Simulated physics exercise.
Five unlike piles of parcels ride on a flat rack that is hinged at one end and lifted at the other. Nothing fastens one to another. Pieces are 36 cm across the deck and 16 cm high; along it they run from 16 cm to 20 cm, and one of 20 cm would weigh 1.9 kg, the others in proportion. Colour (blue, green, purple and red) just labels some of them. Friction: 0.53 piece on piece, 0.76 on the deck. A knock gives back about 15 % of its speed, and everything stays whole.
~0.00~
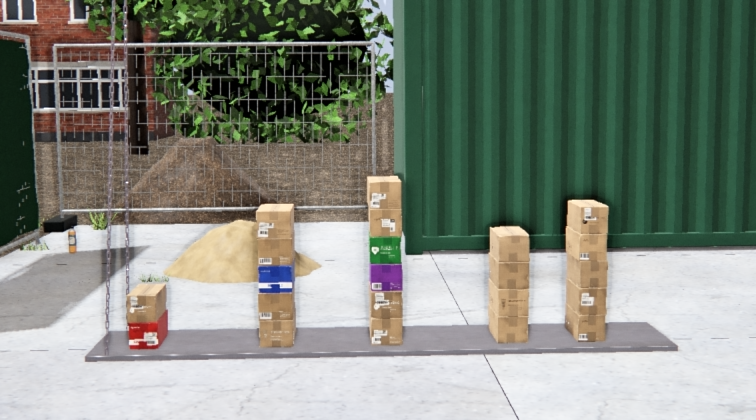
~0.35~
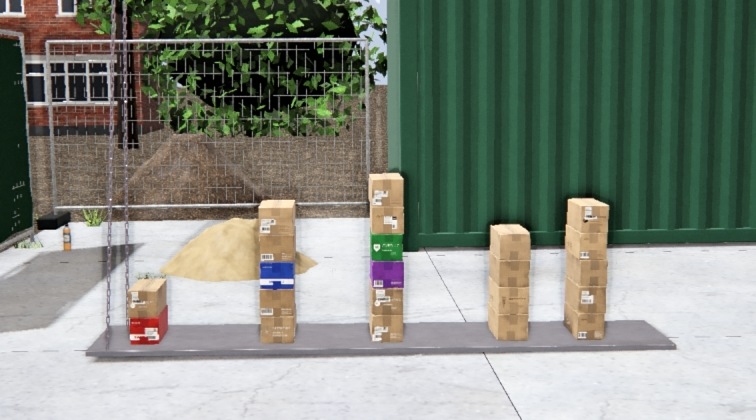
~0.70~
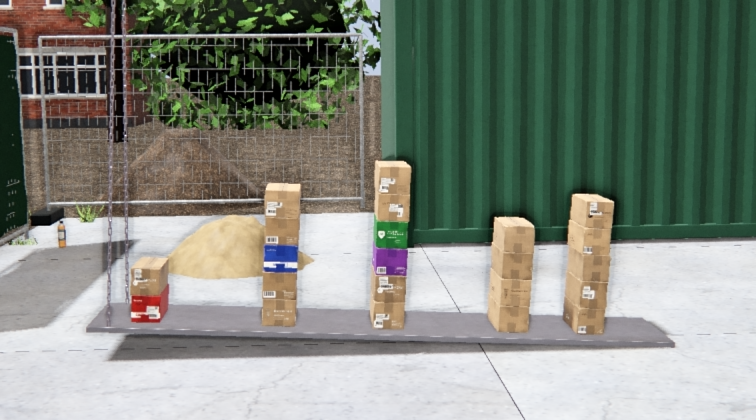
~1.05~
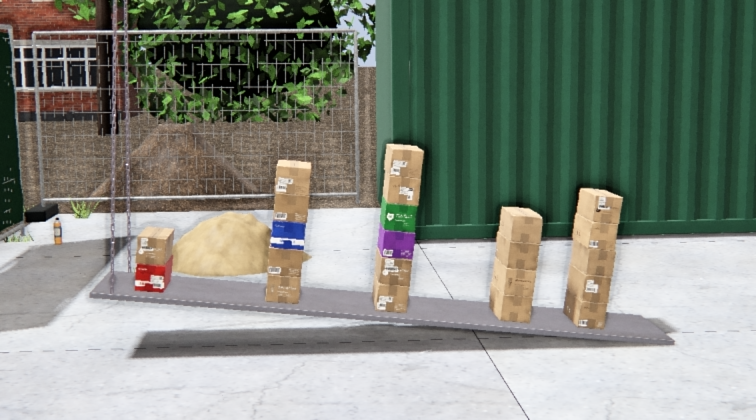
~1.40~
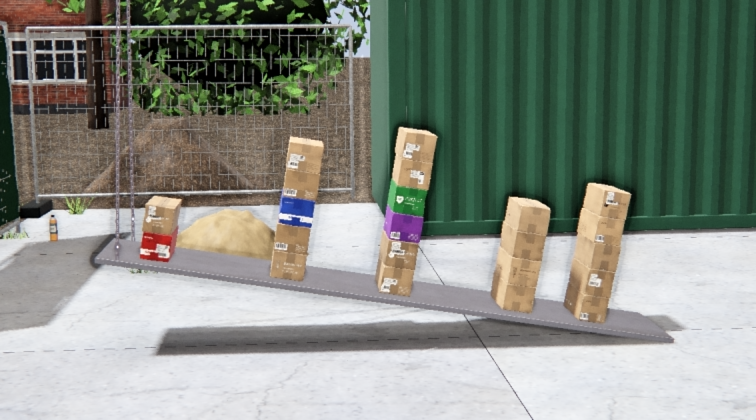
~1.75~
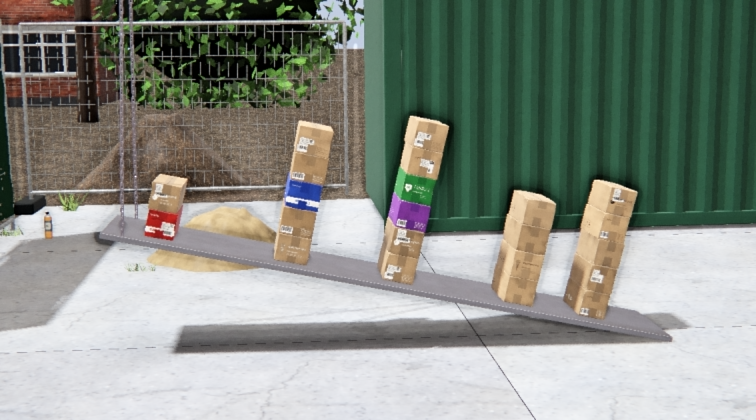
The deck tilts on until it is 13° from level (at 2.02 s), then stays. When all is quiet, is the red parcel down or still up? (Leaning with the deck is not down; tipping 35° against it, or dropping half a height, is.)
It holds its level.
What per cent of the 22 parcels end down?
Roughly 90 per cent of them.
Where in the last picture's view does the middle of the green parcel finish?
Around (576, 260).
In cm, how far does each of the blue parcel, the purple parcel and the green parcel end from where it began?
Moved: Blue 65, purple 60, green 115.
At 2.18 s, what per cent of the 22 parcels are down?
By then 0 per cent.
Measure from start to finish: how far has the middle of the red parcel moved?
Some 70 cm.
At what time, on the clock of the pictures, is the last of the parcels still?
Around 4.0 s.
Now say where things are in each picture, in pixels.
In the first picture (each place is the centre of the face we see best; the camera moves round a little; leans and shifts are taken against what carries them), middle of the deck's edge (384, 354) slope 0°; red parcel (143, 336); green parcel (386, 251); blue parcel (275, 280); all as stacked.
In the second picture, middle of the deck's edge (385, 351) slope 1°; red parcel (144, 332).
In the third picture, middle of the deck's edge (386, 338) slope 3°; red parcel (146, 309).
In the fourth picture, middle of the deck's edge (389, 320) slope 6°; red parcel (150, 279).
In the fifth picture, middle of the deck's edge (393, 302) slope 10°; red parcel (156, 247).
In the sixth picture, middle of the deck's edge (396, 289) slope 12°; red parcel (161, 225); green parcel (418, 190); purple parcel (413, 217); all as stacked.
By 2.18 s, slope 13°; none of the 22 parcels down, 13 disturbed; red parcel unmoved; purple parcel tilted 13°.
By 2.52 s, slope 13°; 11 of the 22 parcels down; red parcel unmoved; purple parcel tilted 53°, 9 cm lower.
By 2.88 s, slope 13°; 15 of the 22 parcels down; red parcel unmoved; purple parcel on its side.
By 3.34 s, slope 13°; 20 of the 22 parcels down; red parcel unmoved; green parcel on its side.
When it is over (4.3 s), slope 13°; 20 of the 22 parcels down; red parcel unmoved; green parcel upside down; purple parcel on its side. In pixels of the last frame, middles, red parcel near (166, 214), green parcel near (576, 260).
